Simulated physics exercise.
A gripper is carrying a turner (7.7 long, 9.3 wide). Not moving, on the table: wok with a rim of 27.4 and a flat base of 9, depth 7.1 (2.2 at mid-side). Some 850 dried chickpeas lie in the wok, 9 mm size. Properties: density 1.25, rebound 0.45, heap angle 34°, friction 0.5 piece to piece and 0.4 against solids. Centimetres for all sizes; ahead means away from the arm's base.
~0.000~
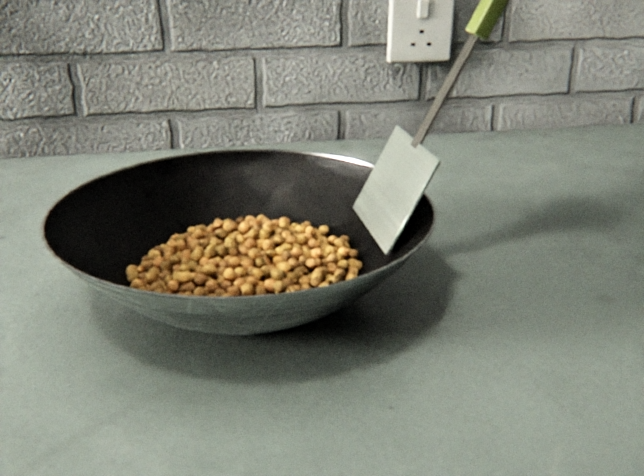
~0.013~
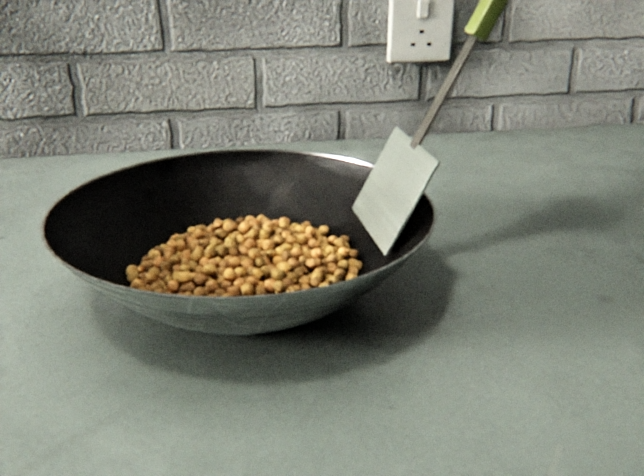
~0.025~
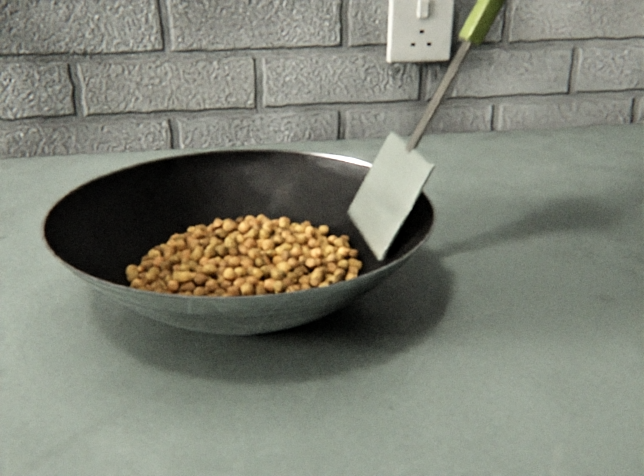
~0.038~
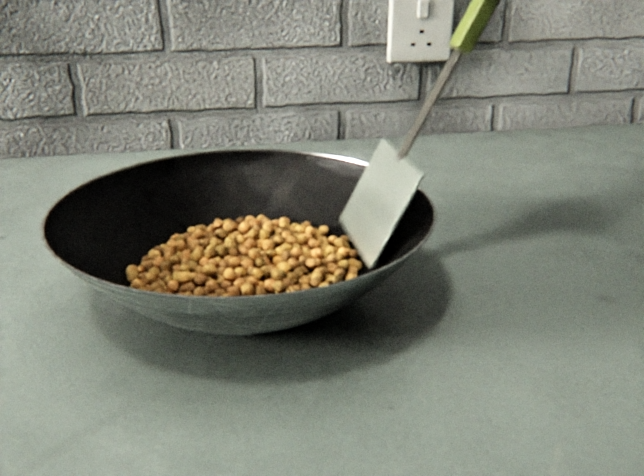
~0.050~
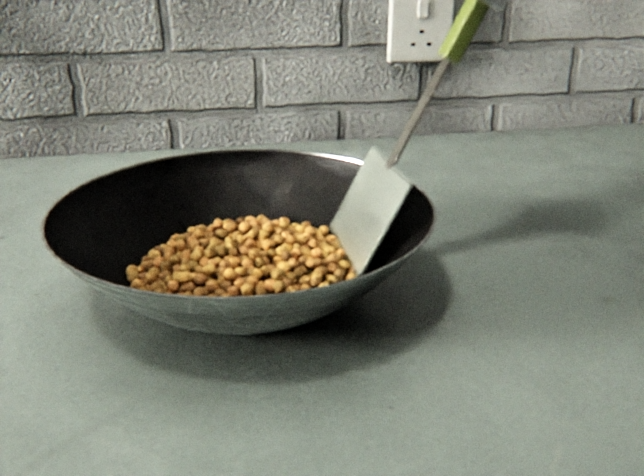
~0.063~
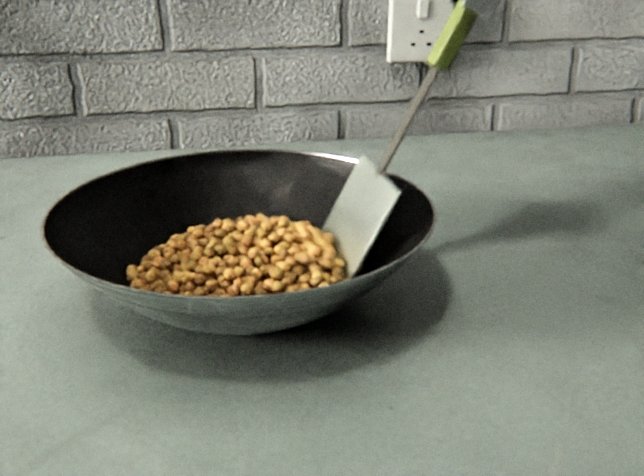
On a grey-green counter by a brick wall, a green-handled turner slid down and to the left inside a dark wok, its flat blade pressing into the right edge of the chickpeas.
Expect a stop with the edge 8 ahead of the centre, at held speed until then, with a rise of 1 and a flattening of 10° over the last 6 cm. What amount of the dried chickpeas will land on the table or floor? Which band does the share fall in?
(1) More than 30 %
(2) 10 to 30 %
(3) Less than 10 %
10 to 30 % (2).
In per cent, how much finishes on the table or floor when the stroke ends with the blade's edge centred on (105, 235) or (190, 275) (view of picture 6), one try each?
Around 40 per cent for the first try and 0 per cent for the second.
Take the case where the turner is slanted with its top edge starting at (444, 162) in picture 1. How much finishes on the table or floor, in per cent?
Spill: Approx. 5 per cent.
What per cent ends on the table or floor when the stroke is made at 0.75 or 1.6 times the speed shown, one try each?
Around 5 per cent, then around 35 per cent, would end on the table or floor.
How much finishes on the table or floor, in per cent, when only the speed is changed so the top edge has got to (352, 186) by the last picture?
Expect some 40 per cent there.
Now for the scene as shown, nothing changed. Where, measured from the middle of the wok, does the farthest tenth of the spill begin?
I'd put it at about 30 centimetres.
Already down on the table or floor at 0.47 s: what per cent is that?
Estimate: About 10 percent.
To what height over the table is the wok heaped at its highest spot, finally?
Roughly 8.5 centimetres.
After 0.15 s, sloping 63°, highest piece 11 above the table; 851 in the wok.
After 0.23 s, sloping 60°, highest piece 12 above the table; 851 in the wok.
After 0.47 s, sloping 53°, highest piece 9 above the table; 726 in the wok, 96 on the table or floor, 29 on the blade or in flight.
After 1.52 s, sloping 53°, highest piece 8 above the table; 723 in the wok, 128 on the table or floor.
In the end, 723 in the wok, 128 on the table or floor. That is 15 % on the table or floor.
